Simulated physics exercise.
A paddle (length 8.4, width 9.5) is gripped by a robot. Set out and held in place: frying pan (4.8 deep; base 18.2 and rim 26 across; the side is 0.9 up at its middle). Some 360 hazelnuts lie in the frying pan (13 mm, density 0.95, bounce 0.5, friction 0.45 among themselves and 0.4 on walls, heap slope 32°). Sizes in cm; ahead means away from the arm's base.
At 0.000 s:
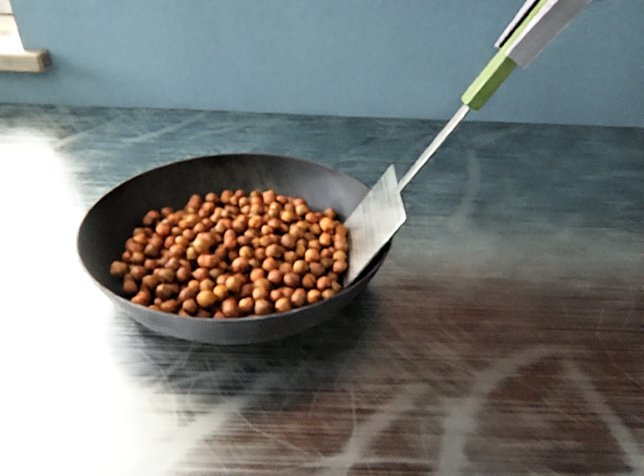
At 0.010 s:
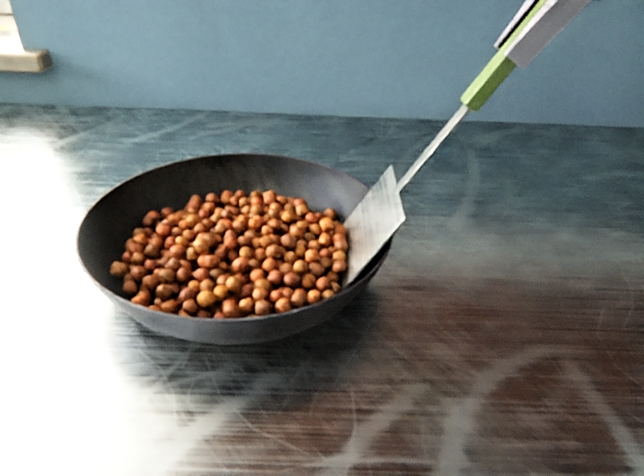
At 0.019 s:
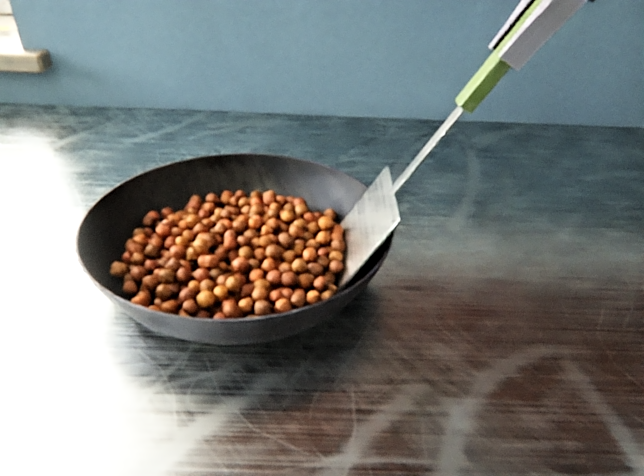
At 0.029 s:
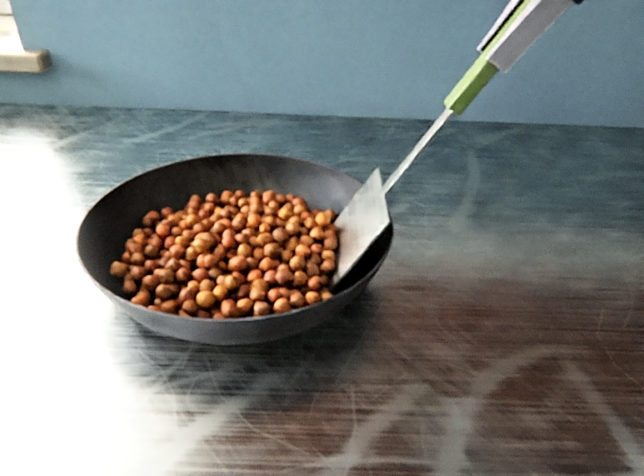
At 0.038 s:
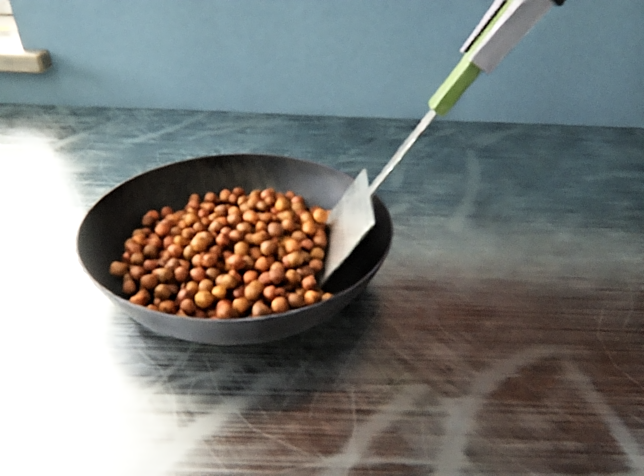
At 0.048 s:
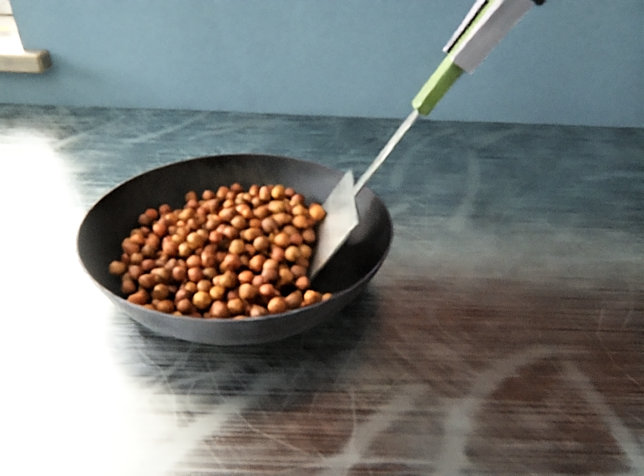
The footage shows a green-handled metal spatula resting against the right side of a dark frying pan filled with hazelnuts, then moving left through the pan, pushing the nuts together and leaving a bare patch behind it.
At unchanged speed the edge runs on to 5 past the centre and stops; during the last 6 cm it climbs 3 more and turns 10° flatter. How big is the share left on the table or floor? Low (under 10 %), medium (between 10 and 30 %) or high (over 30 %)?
A medium share, between 10 and 30 %, ends on the table or floor.
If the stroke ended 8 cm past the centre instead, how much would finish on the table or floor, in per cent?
It would be near 25 per cent.
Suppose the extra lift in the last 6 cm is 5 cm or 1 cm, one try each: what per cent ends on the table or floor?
About 20 and 10 per cent.
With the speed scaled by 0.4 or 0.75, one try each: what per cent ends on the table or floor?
About 0 and 5 per cent.
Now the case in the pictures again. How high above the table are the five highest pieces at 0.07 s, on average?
About 6 cm.
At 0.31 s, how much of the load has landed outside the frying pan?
Some 15 per cent.
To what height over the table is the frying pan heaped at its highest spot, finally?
Some 5.5 cm.
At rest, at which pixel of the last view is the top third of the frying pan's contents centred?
Near (150, 231).
By 0.07 s, sloping 59°, highest piece 6 above the table; 365 in the frying pan.
By 0.09 s, sloping 56°, highest piece 8 above the table; 365 in the frying pan.
By 0.31 s, sloping 49°, highest piece 7 above the table; 307 in the frying pan, 52 on the table or floor, 6 on the blade or in flight.
By 1.36 s, sloping 49°, highest piece 6 above the table; 307 in the frying pan, 58 on the table or floor.
Final count, 307 in the frying pan, 58 on the table or floor. That is 16 % on the table or floor.
